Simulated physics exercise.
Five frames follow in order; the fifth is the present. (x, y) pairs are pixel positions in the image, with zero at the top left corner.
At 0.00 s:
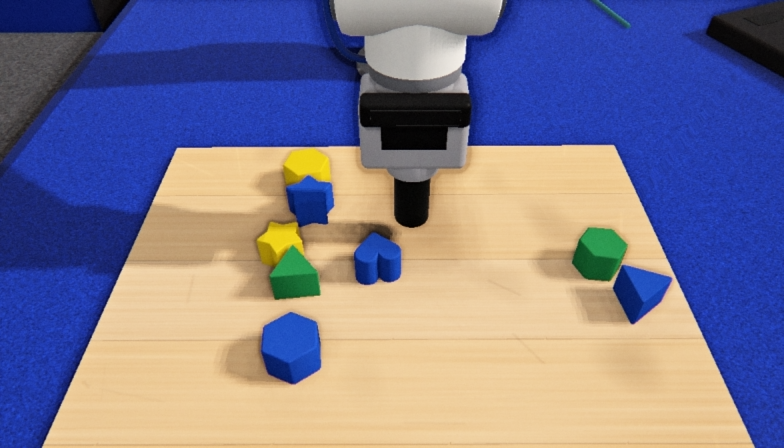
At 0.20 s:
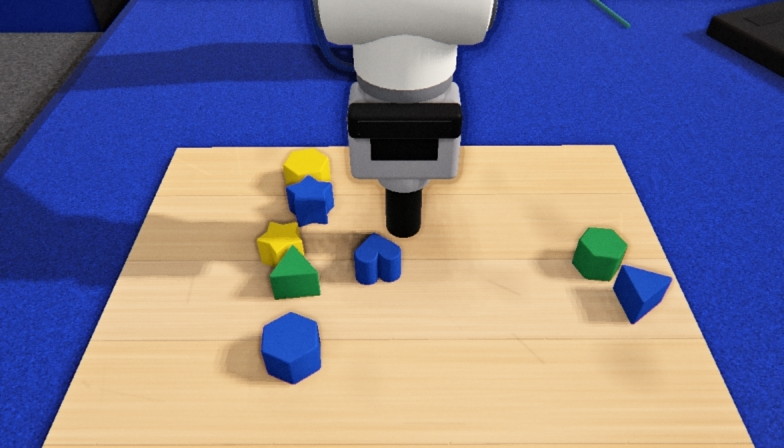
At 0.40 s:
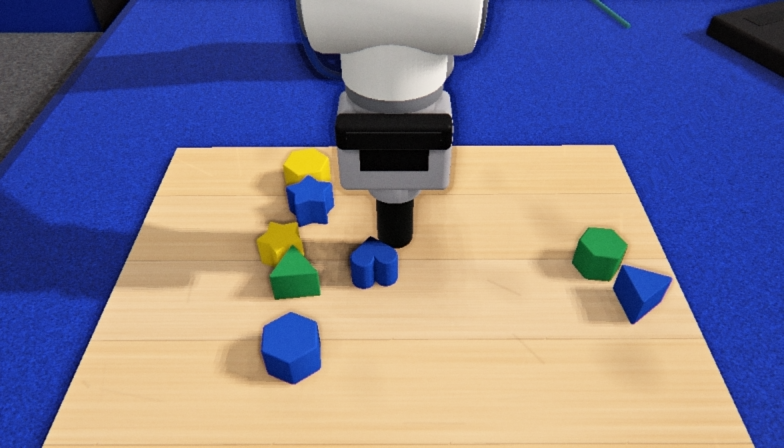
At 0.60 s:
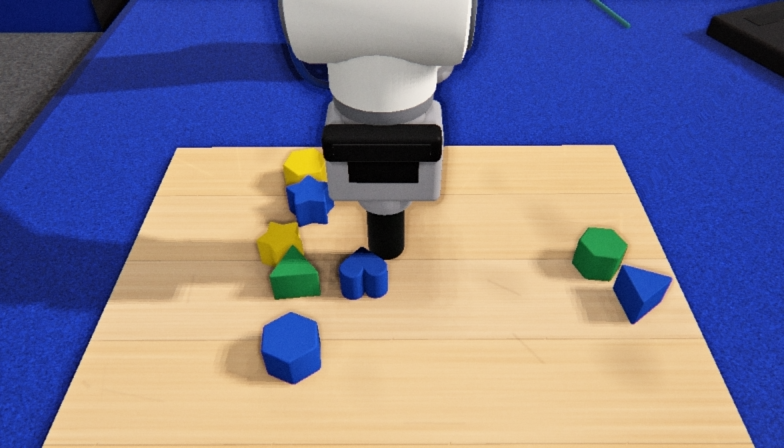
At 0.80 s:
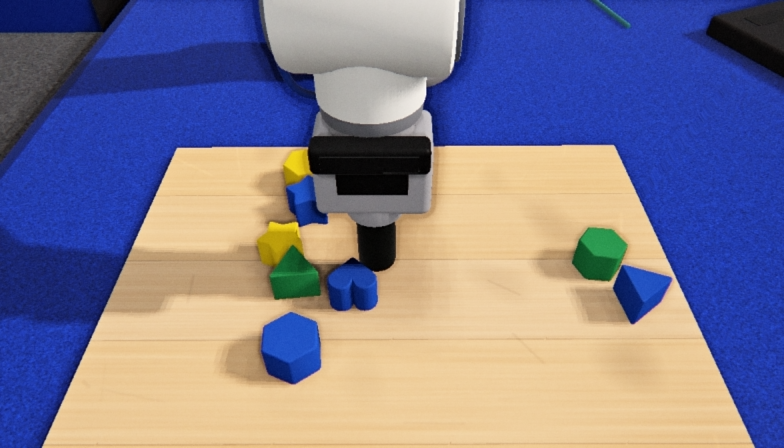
Robot arm moving its black stick down and left over a wooden board, pushing the blue heart block slightly down-left.
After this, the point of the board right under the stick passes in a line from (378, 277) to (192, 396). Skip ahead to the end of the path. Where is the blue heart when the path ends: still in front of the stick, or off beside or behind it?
Carried ahead at the end.
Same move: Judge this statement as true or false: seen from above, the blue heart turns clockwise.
That is false.
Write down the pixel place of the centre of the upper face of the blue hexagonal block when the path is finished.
It is going to be at (228, 415).
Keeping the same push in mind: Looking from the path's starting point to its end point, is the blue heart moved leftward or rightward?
Well, taking the path from its start to its end as straight ahead, the blue heart moves to the left.
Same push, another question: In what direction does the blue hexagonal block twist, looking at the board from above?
Counterclockwise rotation.
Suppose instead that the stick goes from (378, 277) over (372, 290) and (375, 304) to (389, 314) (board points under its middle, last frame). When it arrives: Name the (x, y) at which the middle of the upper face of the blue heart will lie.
In the picture, it is at (338, 294).
The first path, step by step. One third of the way, stick at (320, 295); blue hexagonal block at (268, 357), turned 25° anticlockwise; blue heart at (293, 315).
Two thirds of the way, stick at (255, 336); blue hexagonal block at (238, 399), turned 90° anticlockwise; blue heart at (222, 358).
At the end, stick at (184, 380); blue hexagonal block at (228, 415), turned 125° anticlockwise; green triangle in place; blue heart at (156, 414), turned 40° anticlockwise.
